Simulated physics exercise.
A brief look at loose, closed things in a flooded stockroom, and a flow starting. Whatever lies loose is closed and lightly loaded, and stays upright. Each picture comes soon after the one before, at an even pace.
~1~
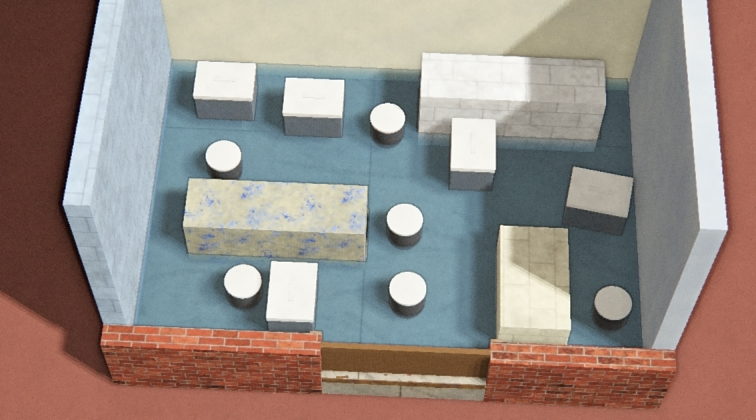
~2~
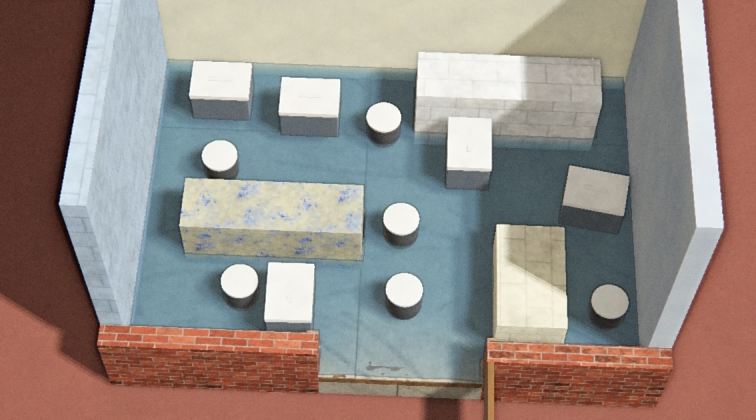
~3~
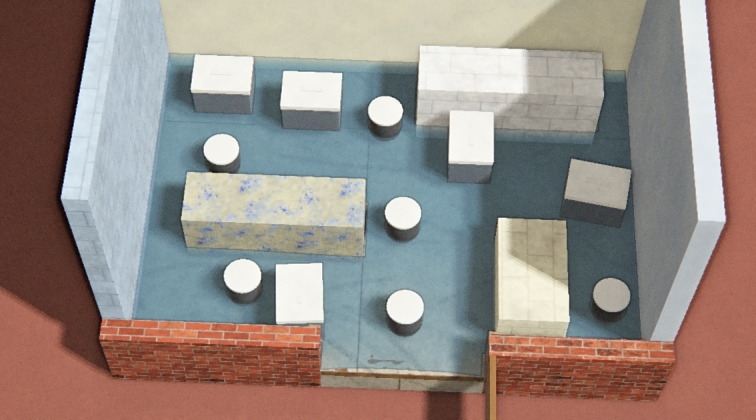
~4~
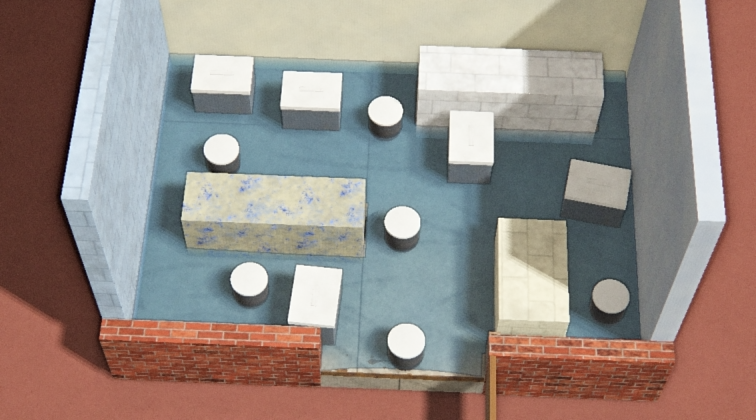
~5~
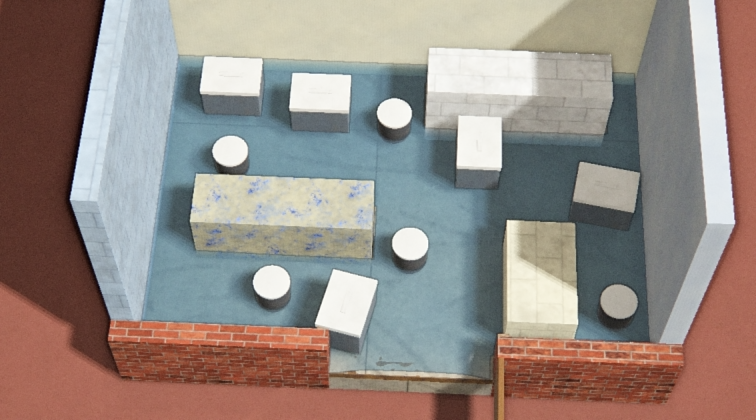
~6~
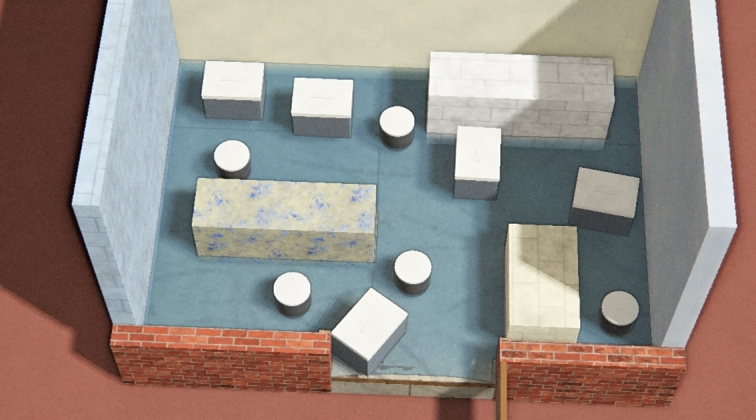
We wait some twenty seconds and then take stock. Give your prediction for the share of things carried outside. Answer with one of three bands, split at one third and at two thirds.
Two thirds or more.
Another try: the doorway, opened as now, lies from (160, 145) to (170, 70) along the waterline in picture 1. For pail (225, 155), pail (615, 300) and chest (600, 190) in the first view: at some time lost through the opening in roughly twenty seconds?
First one flushed away, second held back, third held back.
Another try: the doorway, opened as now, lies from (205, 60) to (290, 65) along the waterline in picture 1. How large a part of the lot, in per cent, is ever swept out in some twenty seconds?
My figure is 50 %.
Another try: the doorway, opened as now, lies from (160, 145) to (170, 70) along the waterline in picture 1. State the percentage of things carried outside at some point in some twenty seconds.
I make it 50 per cent.
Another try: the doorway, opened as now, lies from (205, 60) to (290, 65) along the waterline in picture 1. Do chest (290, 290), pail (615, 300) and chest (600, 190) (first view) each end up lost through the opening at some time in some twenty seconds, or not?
Item one never gets out, item two never gets out, item three never gets out.
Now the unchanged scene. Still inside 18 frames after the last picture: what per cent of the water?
Something like 54 per cent, give or take.
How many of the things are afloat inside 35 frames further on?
2.
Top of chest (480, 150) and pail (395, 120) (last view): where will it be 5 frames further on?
The first top is near (469, 200) and the second near (436, 165).
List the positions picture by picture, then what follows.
The first frame shows a chest at (292, 290), afloat; a pail at (405, 219), afloat; 0 of 11 have shifted.
The second frame shows a chest at (290, 291) floats; a pail at (401, 218) floats; 0 of 11 have shifted.
The third frame shows a chest at (299, 292) floats, close to its start; a pail at (403, 212) floats; 2 of 11 have shifted.
The fourth frame shows a chest at (315, 295), afloat, close to its start; a pail at (403, 222) floats, close to its start; 4 of 11 have shifted.
The fifth frame shows a chest at (346, 302), afloat, a stride from its start; a pail at (410, 243) floats, close to its start; 4 of 11 have shifted.
The sixth frame shows a chest at (369, 323) floats, a stride from its start; a pail at (413, 267) floats, a stride from its start; 6 of 11 have shifted.
A moment on, 4 of 11 are out; 7 afloat.
Next, 6 of 11 are out; 5 afloat.
Later, 9 of 11 are out; 2 afloat.
In the end, 9 of 11 are out; 1 afloat.
